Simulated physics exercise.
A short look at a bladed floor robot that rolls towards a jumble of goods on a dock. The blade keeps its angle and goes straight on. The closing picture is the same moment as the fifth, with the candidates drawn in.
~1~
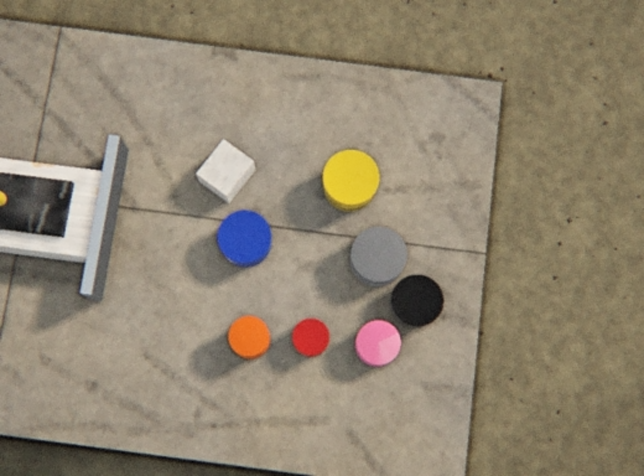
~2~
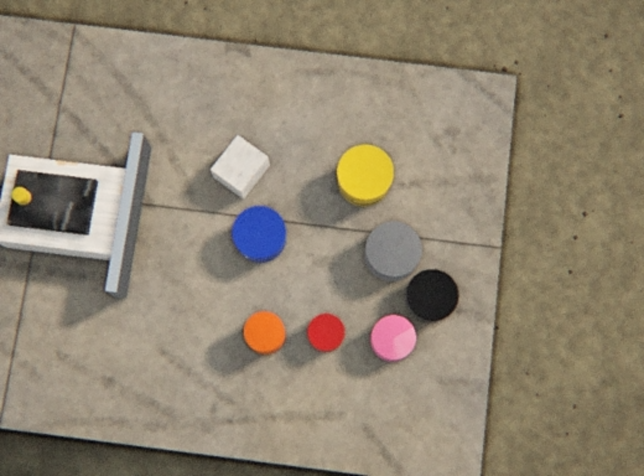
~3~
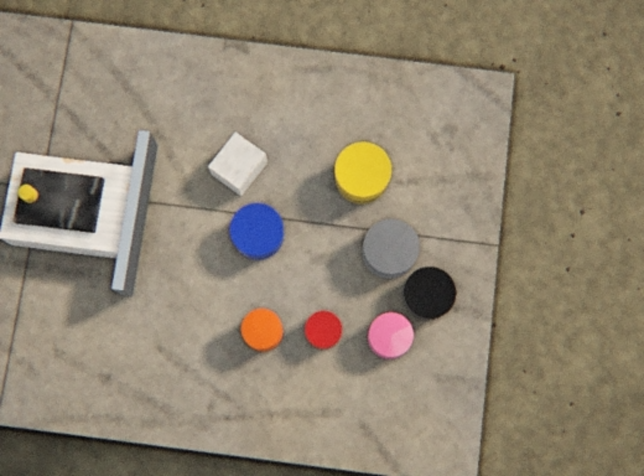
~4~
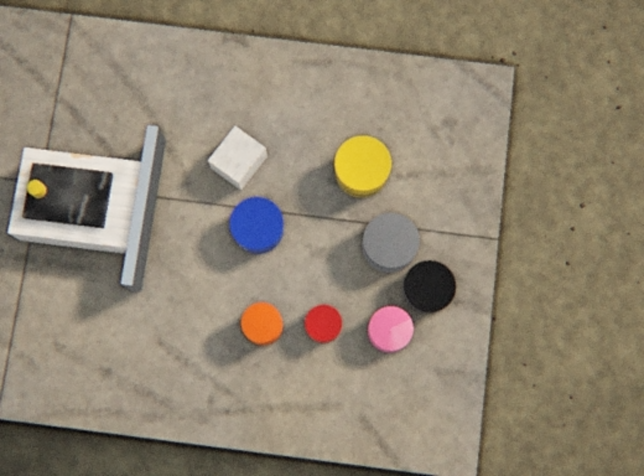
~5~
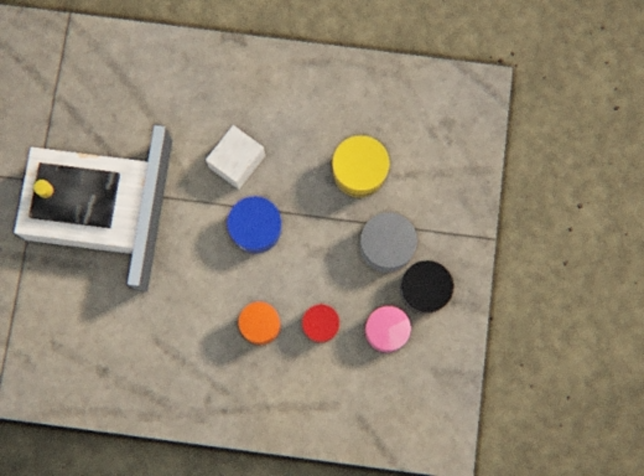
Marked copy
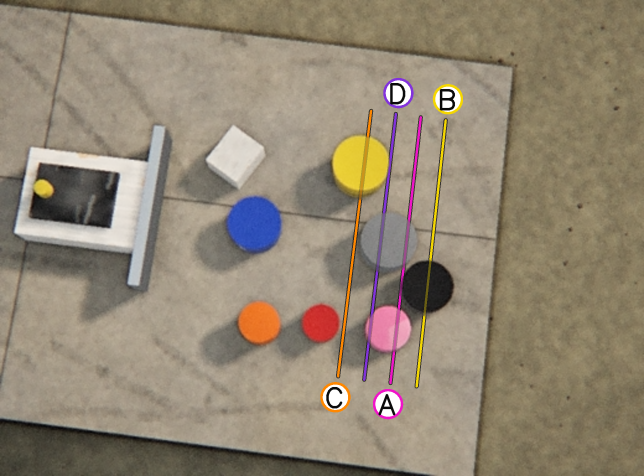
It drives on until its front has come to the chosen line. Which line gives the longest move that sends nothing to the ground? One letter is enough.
As far as mark A.
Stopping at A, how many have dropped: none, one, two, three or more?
The count is none.
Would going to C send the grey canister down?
By then, no.
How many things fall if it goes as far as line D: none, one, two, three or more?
By then, none.
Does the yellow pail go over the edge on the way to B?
Yes.
On the marked copy, A at (406, 247); B at (432, 250); C at (355, 240); D at (380, 243).
Taking A. A third of the way, robot (173, 207); white crate (276, 159); blue pail (273, 228).
Two thirds of the way, robot (266, 219); black pail (435, 293); grey canister (418, 241).
When it is over, robot (338, 229); grey canister (488, 247); yellow pail (482, 183); nothing has fallen.
As for the rest, B drops the yellow pail and grey canister; C is safe but short; D is safe but short.
